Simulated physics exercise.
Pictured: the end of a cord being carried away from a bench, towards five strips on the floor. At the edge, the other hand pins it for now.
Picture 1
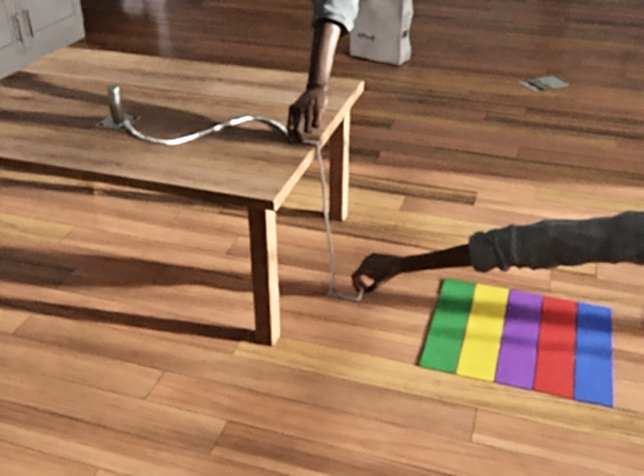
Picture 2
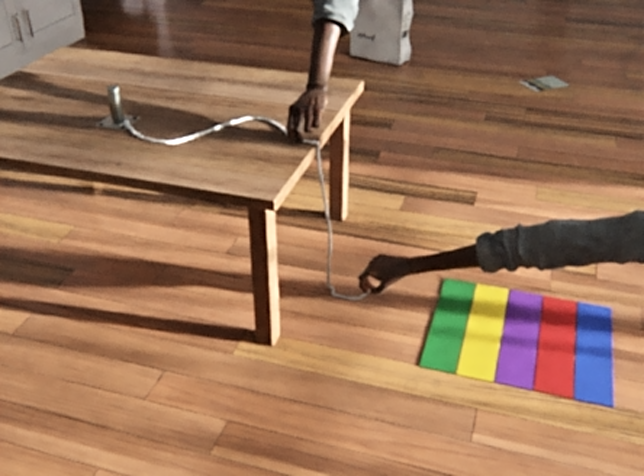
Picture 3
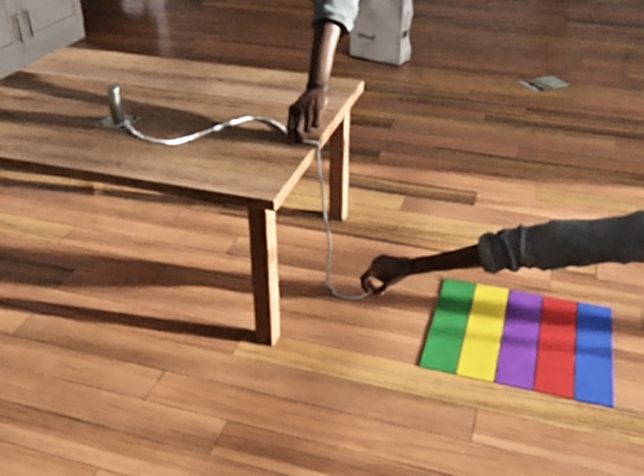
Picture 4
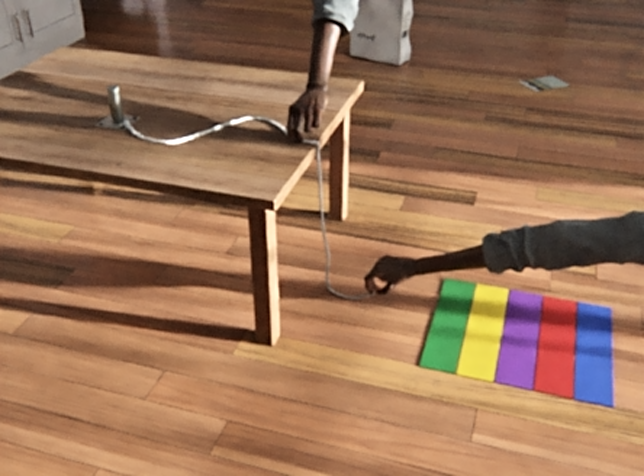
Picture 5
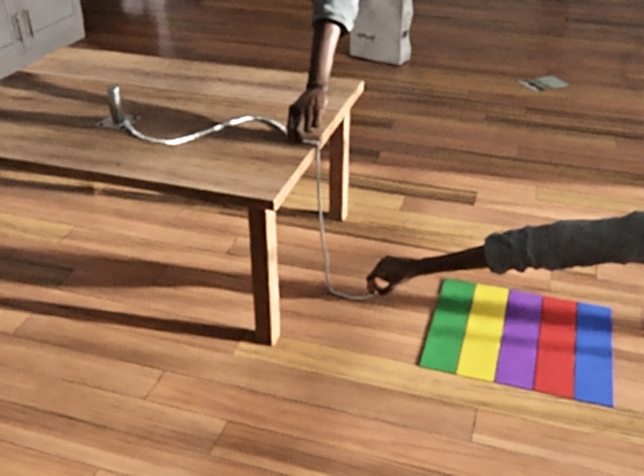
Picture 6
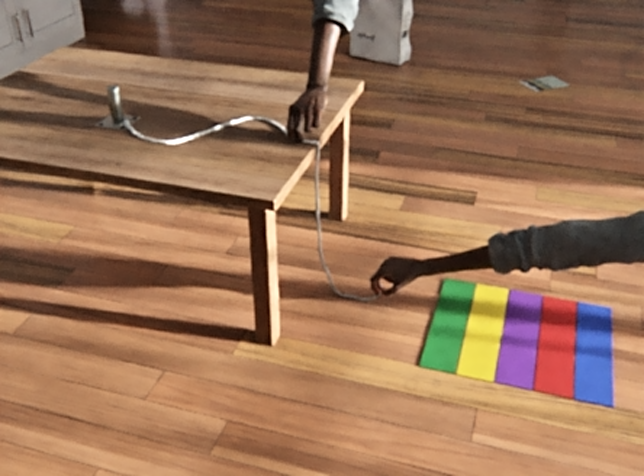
The footage shows one hand pinning a pale cord at a wooden table's edge while another hand near the floor draws its end slightly right, towards five coloured strips: green, yellow, purple, red and blue.
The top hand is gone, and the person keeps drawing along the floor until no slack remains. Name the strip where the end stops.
Red.
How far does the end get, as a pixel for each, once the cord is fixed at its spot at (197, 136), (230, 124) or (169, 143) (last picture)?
Try 1: (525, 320); try 2: (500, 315); try 3: (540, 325).
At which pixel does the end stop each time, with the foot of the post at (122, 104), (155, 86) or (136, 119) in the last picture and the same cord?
Going by the last picture, roughly (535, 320), (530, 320) and (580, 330).
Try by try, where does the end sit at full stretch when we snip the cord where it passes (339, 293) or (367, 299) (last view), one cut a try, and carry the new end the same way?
About (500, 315), then (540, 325).
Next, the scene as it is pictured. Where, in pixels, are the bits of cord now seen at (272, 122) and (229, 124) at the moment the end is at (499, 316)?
The two spots land somewhere near (315, 146) and (267, 135).
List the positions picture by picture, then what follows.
The first picture shows end (362, 290); green (441, 352); yellow (479, 360); purple (516, 367); red (555, 375); blue (594, 383).
The second picture shows end (369, 291); cord through (139, 134) (203, 133) (266, 120) (315, 145) (328, 216) (328, 276).
The third picture shows end (371, 292).
The fourth picture shows end (375, 292); cord through (139, 134) (203, 133) (266, 120) (315, 145) (322, 216) (327, 276).
The fifth picture shows end (377, 293).
The sixth picture shows end (380, 293); cord through (139, 134) (203, 133) (266, 120) (315, 145) (318, 216) (329, 275).
A little later, end near (499, 316); over yellow.
Next, end near (538, 323); over purple.
When it is tight, end near (561, 327); over red. The end stops over the red strip.
